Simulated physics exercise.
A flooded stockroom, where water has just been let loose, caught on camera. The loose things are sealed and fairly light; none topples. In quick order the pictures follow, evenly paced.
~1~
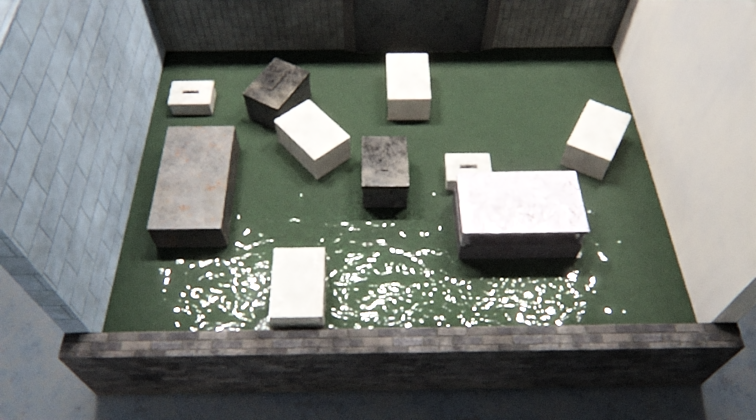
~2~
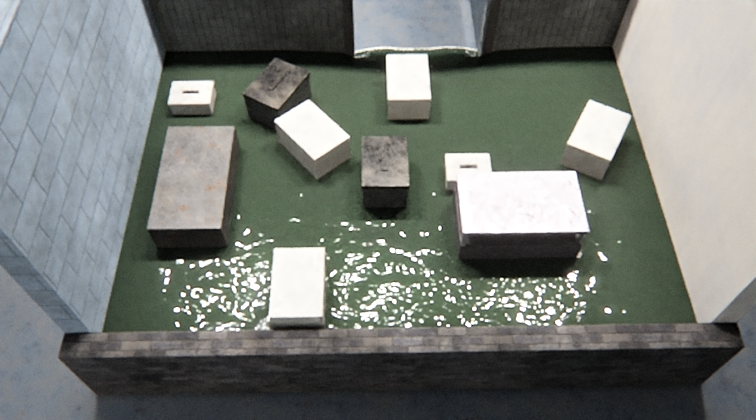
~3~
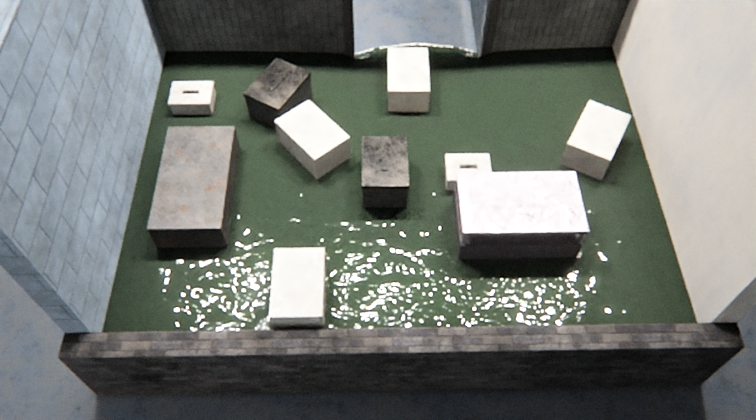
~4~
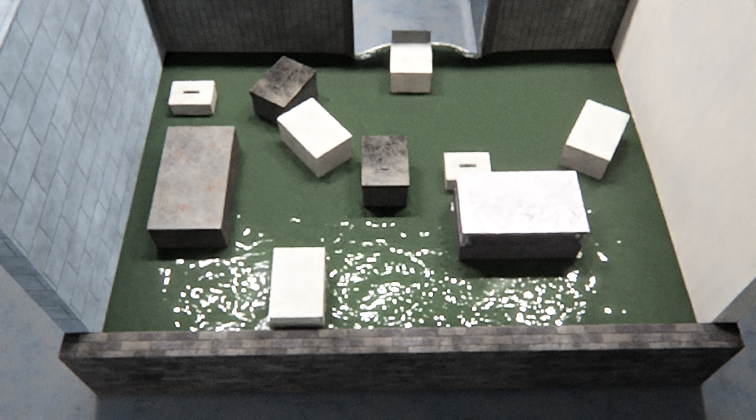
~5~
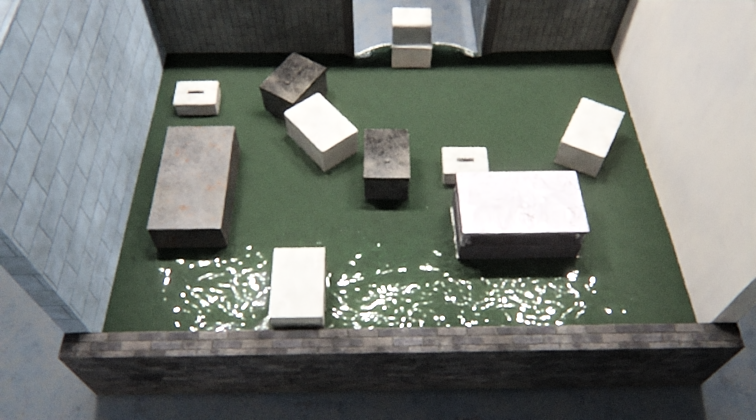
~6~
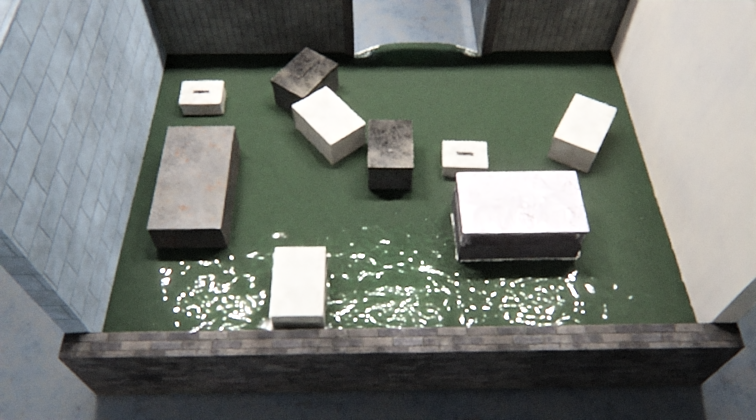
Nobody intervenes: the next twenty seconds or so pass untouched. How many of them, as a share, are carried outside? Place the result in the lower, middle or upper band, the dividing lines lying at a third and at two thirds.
The outcome is high, two thirds or over.
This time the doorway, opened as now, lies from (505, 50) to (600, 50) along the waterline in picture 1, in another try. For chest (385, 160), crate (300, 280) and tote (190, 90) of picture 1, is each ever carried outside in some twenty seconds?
Sequentially: Escapes, remains, remains.
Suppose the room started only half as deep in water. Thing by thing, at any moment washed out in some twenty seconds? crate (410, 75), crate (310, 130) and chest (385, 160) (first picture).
One by one: Leaves, leaves, leaves.
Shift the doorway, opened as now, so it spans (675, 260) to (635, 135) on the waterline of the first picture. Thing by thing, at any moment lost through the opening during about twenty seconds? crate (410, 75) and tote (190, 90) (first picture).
One by one, that comes to got out, then still there.
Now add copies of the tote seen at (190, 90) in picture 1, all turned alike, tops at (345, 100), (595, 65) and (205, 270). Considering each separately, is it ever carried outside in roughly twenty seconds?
Taken in the given order, the three: Exits at some point, exits at some point and doesn't escape.
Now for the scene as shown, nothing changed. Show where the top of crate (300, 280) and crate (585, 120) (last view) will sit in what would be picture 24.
Close to (326, 226) and (474, 55).
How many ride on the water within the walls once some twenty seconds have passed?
That comes out at 1.
A moment on, 1 of 8 are out; 7 afloat.
Next, 5 of 8 are out; 3 afloat.
Later, 7 of 8 are out; 1 afloat.
In the end, 7 of 8 are out; 1 afloat.
